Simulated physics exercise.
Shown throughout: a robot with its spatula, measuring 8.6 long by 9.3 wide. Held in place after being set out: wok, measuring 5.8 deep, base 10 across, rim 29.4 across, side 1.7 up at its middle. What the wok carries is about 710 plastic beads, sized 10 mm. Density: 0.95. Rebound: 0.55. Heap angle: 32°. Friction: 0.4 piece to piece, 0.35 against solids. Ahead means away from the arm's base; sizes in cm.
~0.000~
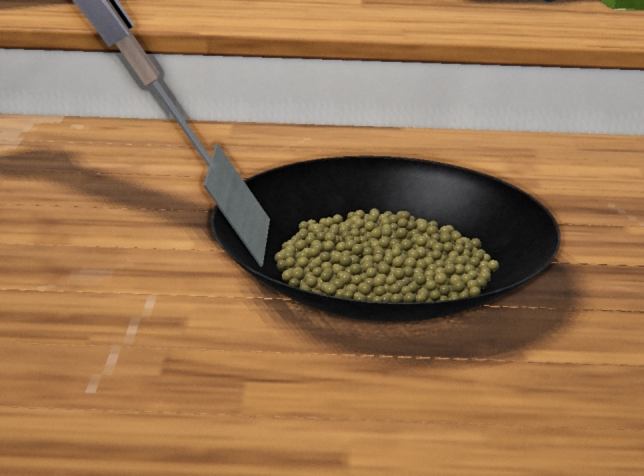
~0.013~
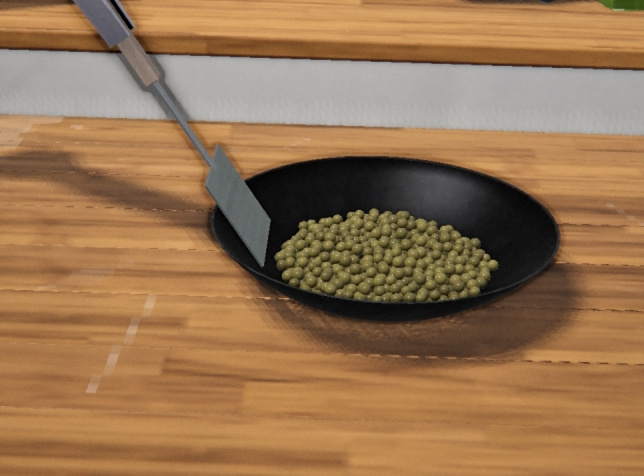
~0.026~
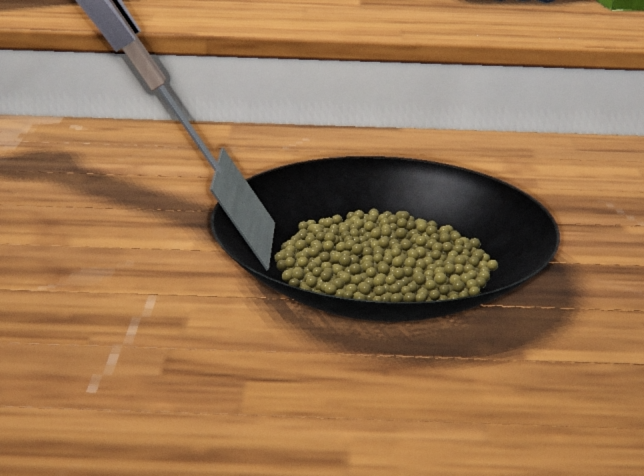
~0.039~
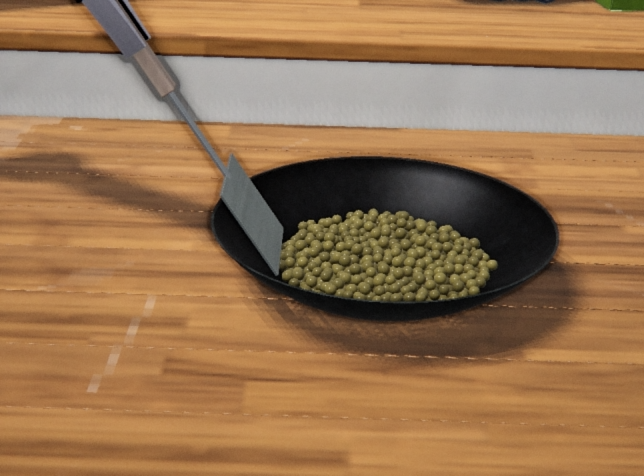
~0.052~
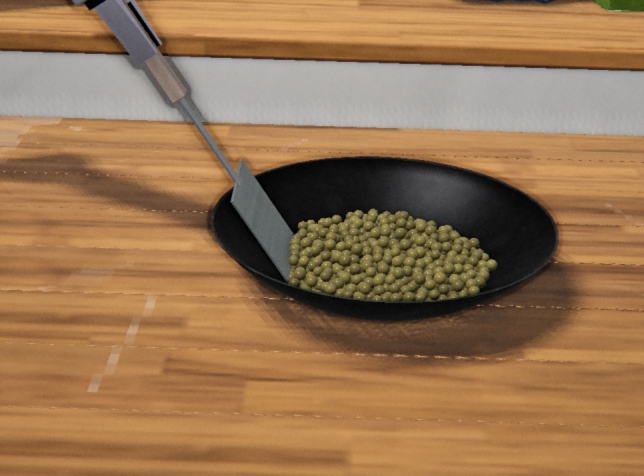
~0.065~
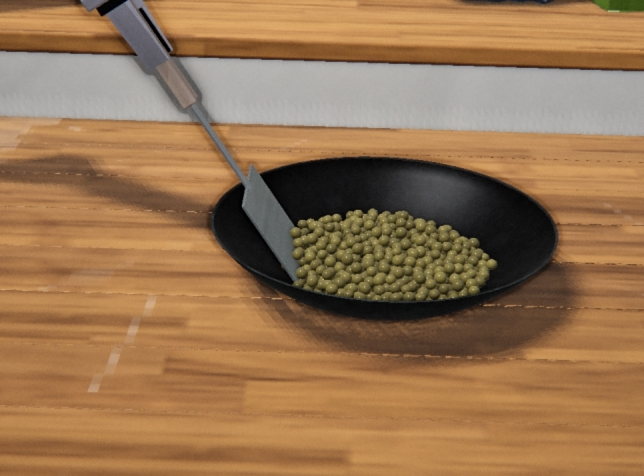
A robot's spatula, angled into the left side of a black wok on a wooden surface, barely moves at first, then slides slightly right and down to the edge of a heap of green beads, which stays nearly unchanged.
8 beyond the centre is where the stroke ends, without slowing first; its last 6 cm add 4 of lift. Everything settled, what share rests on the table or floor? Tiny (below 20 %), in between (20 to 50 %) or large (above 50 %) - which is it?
Tiny, so below 20 %.
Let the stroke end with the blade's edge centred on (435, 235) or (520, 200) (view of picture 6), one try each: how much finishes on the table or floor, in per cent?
The two tries give near 0 and near 30 in a hundred.
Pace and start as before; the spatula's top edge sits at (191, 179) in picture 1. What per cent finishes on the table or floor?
I'd estimate close to 10 per cent.
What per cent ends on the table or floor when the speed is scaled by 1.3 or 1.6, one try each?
I'd say near 20 and then near 30 per cent.
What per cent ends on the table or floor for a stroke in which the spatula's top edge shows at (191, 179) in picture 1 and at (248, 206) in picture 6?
I'd put it at roughly 25 per cent.
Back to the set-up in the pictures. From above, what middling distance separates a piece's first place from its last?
Roughly 4 cm.
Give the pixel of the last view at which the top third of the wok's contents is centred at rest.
About (481, 250).
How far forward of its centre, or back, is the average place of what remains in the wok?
Ahead of centre, near 4.0 centimetres.
By 0.15 s, sloping 57°, highest piece 8 above the table; 714 in the wok.
By 0.23 s, sloping 57°, highest piece 10 above the table; 714 in the wok.
By 0.47 s, sloping 57°, highest piece 8 above the table; 626 in the wok, 73 on the table or floor, 15 on the blade or in flight.
By 1.52 s, sloping 57°, highest piece 6 above the table; 624 in the wok, 90 on the table or floor.
Final count, 624 in the wok, 90 on the table or floor. That is 13 % on the table or floor.
